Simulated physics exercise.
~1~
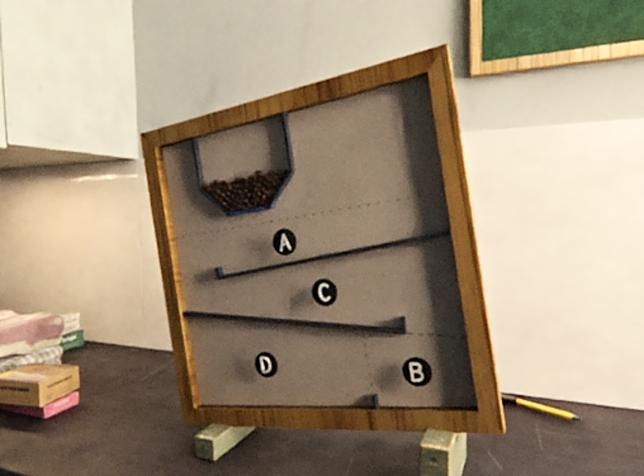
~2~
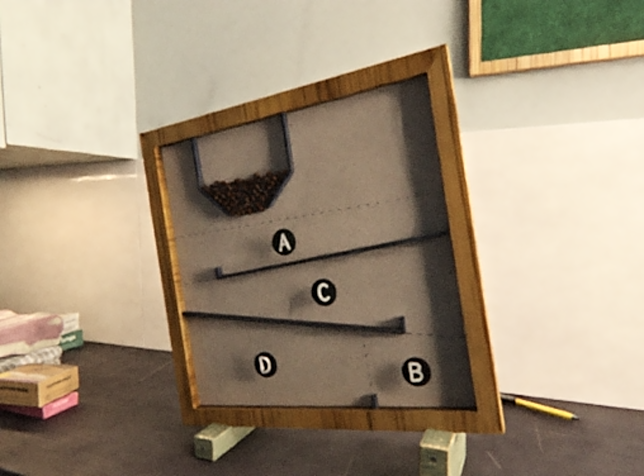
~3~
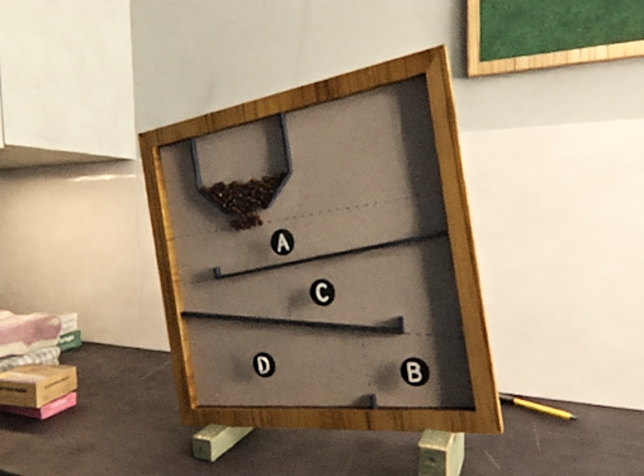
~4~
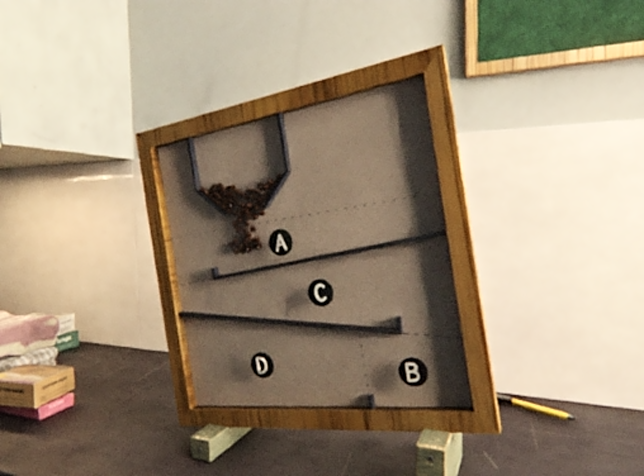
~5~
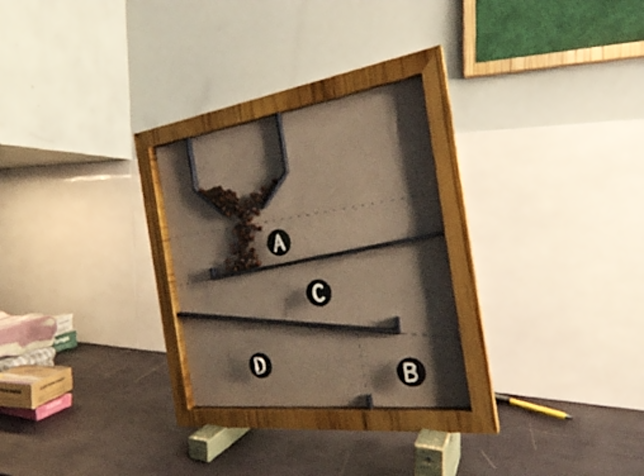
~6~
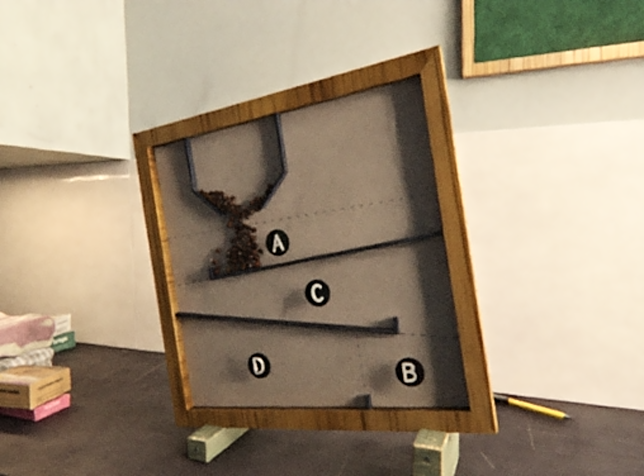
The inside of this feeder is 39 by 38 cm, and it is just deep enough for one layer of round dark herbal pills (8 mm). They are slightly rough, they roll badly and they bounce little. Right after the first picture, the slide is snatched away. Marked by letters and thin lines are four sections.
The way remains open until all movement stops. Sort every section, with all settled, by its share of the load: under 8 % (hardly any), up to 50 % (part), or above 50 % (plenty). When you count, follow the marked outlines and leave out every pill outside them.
A: Above 50 %; B: Under 8 %; C: Up to 50 %; D: Under 8 %.
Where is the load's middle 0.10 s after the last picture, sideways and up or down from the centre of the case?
Position estimate: Left 8 cm, above 2 cm.
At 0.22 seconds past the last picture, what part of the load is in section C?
The share there is some 10 per cent.
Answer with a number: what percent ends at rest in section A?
About 80 %.
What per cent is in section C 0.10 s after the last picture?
I'd put it near 0 in a hundred.
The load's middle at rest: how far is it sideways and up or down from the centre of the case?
It lies close to 8 centimetres left and 1 centimetres below.
Then, 0.10 s later than the last picture, the pills' middle is 8 cm left of and 2 cm above the centre; A 85 %.
Then, 0.22 s later than the last picture, the pills' middle is 8 cm left of and level with the centre; A 90 %, C 10 %.
Then, 0.45 s later than the last picture, the pills' middle is 8 cm left of and 1 cm below the centre; A 80 %, C 20 %.
All still 1.4 s after it, A 80 %, B 0 %, C 20 %, D 0 %.
